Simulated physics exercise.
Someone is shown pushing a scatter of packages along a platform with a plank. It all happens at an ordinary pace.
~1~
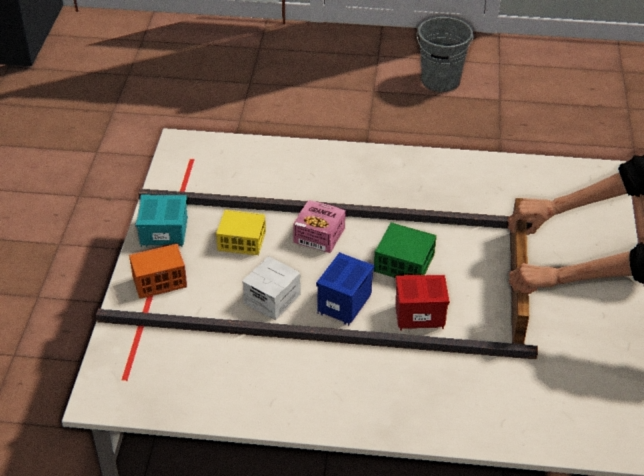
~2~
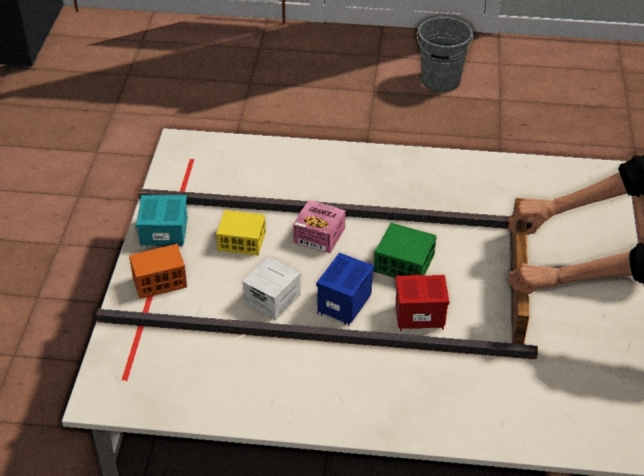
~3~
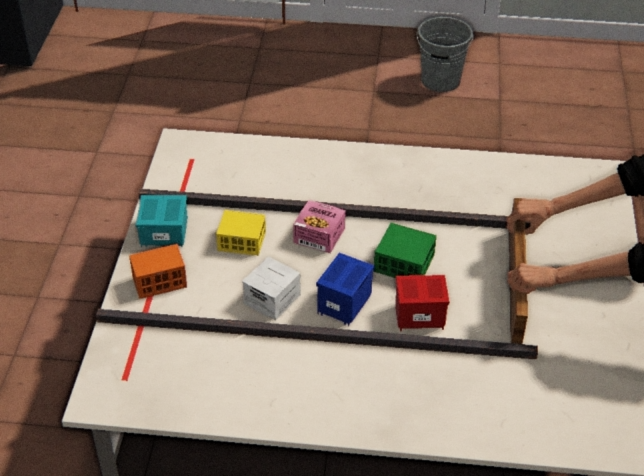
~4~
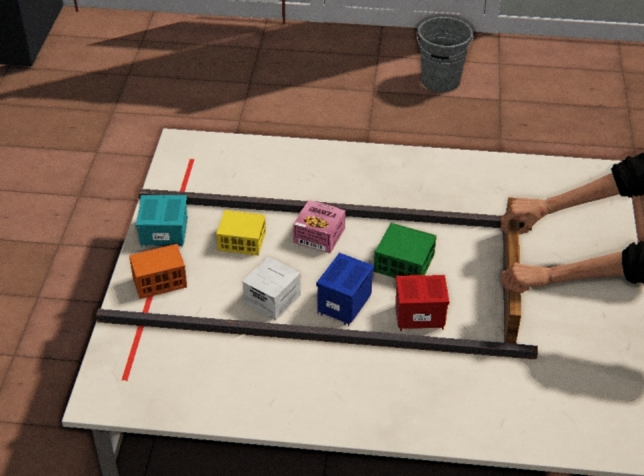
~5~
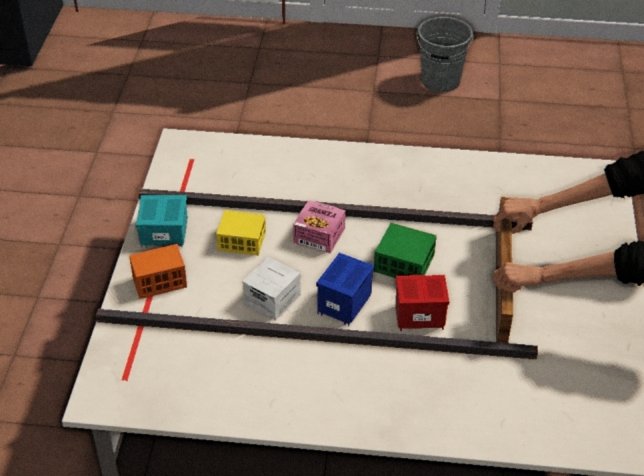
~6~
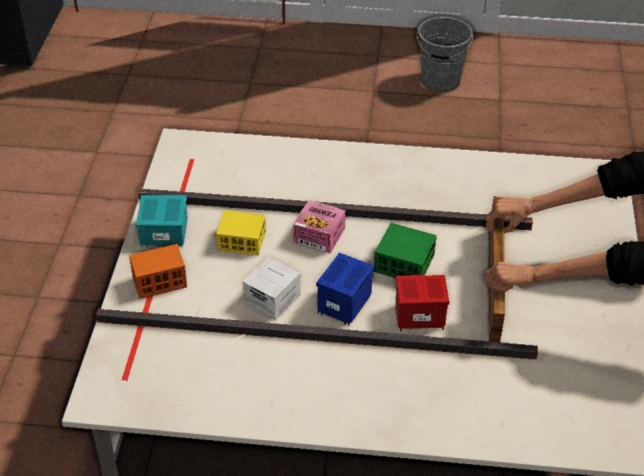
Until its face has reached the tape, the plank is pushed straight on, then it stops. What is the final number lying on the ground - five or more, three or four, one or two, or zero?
No fewer than five are pushed off.
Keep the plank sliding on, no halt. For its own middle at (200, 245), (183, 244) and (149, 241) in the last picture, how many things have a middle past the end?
Result per place: 3; 5; 5.
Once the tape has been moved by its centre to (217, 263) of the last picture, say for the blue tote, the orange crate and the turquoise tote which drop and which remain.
Per object: Blue tote stays, orange crate goes, turquoise tote goes.
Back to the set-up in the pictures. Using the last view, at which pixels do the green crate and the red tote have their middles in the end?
For the green crate it's (140, 238), and for the red tote it's (127, 276).
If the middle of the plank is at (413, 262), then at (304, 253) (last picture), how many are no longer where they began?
At the one place 3, at the other 7.
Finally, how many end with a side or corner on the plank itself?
All in all, 3.
Soon after, none off yet; turquoise tote at rest near (163, 221); orange crate at rest near (158, 271); yellow crate at rest near (242, 233).
In the end, the number that fall off is five or more; gone, blue tote, white box, yellow crate, orange crate and turquoise tote.
